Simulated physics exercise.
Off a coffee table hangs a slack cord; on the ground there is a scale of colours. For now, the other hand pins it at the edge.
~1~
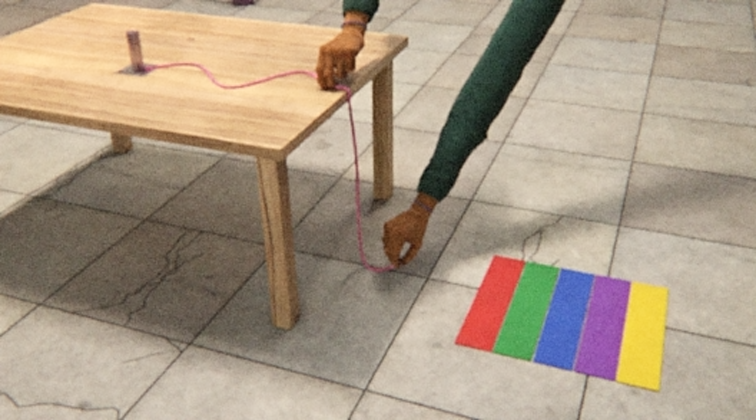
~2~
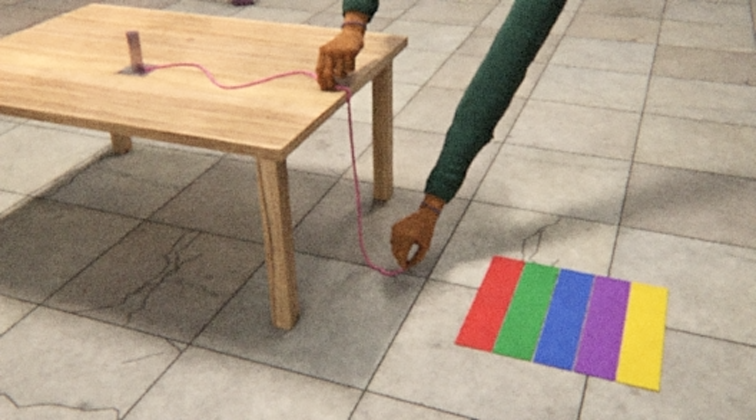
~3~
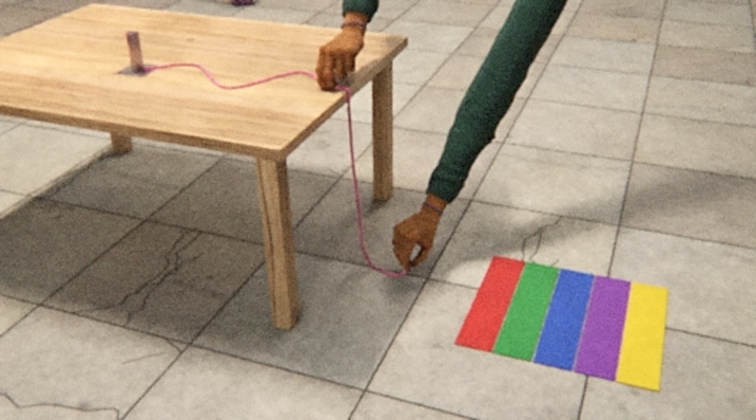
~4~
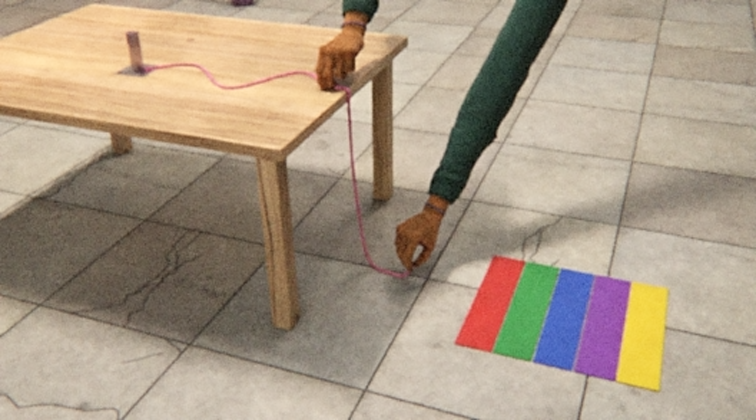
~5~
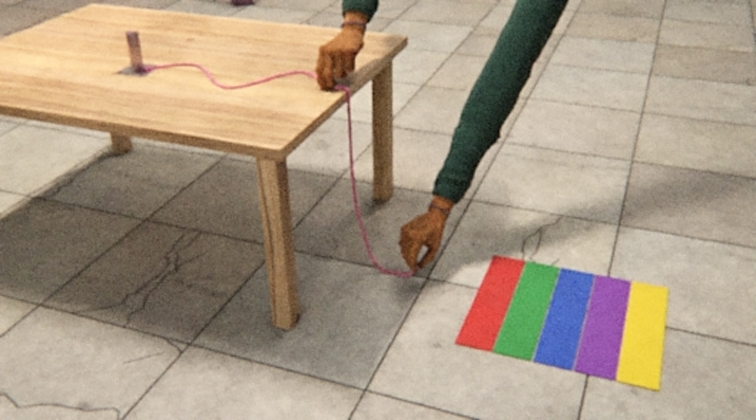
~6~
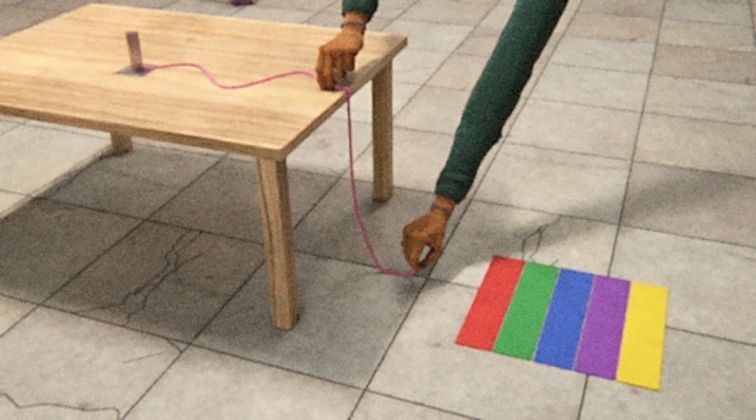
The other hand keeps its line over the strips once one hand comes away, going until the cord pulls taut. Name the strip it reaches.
The purple strip.
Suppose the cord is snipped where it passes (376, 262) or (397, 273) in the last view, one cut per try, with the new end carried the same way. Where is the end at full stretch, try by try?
In order, around (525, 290) and (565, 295).
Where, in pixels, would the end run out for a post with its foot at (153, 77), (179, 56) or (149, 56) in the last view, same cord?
Going by the last picture, roughly (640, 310), (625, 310) and (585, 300).
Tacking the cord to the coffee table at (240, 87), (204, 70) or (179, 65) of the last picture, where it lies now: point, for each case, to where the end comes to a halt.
The pixel places are (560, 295), (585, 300) and (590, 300), one per try.
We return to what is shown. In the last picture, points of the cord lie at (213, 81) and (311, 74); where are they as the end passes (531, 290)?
One lands at (241, 80), the other at (348, 104).
Early on, end near (531, 290); over green.
Midway, end near (578, 299); over blue.
At the end of the slack, end near (607, 305); over purple. The end stops over the purple strip.
